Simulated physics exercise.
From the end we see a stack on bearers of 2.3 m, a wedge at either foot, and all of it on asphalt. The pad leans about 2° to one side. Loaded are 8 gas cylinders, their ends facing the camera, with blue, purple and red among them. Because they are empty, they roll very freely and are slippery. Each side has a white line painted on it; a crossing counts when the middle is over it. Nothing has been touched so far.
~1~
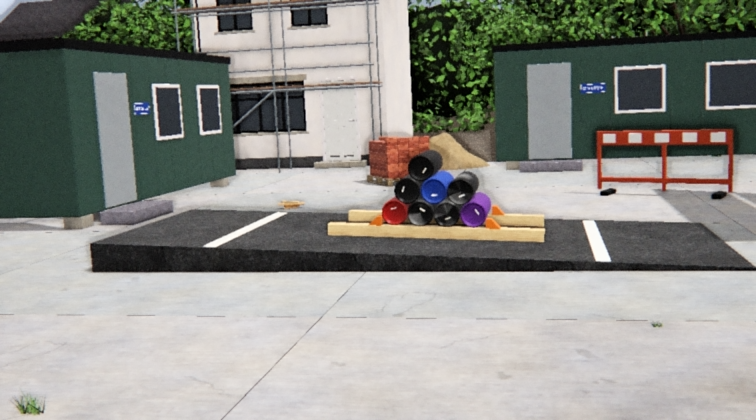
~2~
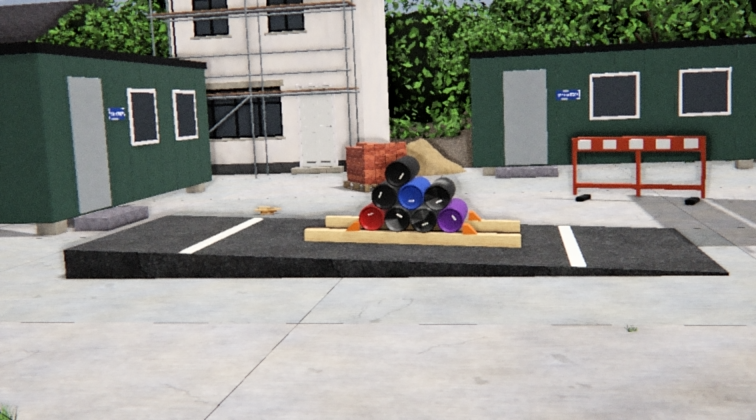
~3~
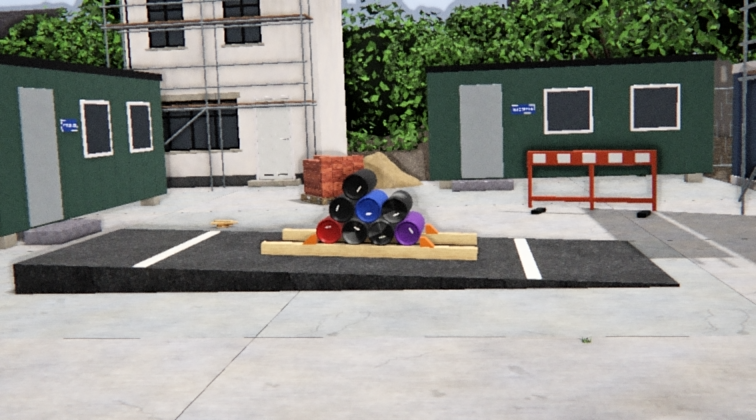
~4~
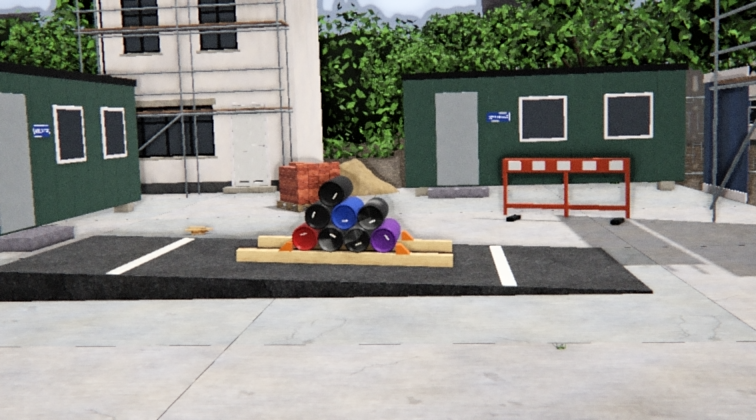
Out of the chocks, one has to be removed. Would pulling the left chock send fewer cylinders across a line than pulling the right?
Yes.
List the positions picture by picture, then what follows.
In the first picture, blue (434, 191), purple (473, 215), red (394, 213); the pad slopes 2° down to the right; 4 of the 8 form the bottom row; all still.
In the second picture, blue (410, 197), purple (450, 221), red (371, 219); nothing moves.
In the third picture, blue (368, 210), purple (407, 234), red (328, 232); both chocks in; lines at (240, 232) and (597, 244); at rest.
In the fourth picture, blue (344, 217), purple (383, 241), red (304, 239); nothing moves.
With the left chock gone, after 3.1 s, blue is up on others, 115 cm from the bearers' right end; purple is on the bearers, 75 cm from the bearers' right end; red is off the bearers, 55 cm short of the left line, rolling left; 0 of 8 have crossed.
With the left chock gone, finally, blue is up on others, 115 cm from the bearers' right end; purple is on the bearers, 75 cm from the bearers' right end; red is off the bearers, 85 cm short of the left line; 0 of 8 have crossed.
With the right chock gone, after 3.5 s, blue is on the bearers, 30 cm from the bearers' right end, rolling right; purple is past the right line; red is on the bearers, 80 cm from the bearers' left end, rolling right; 4 of 8 have crossed.
With the right chock gone, finally, blue is past the right line; purple is past the right line; red is past the right line; 8 of 8 have crossed.
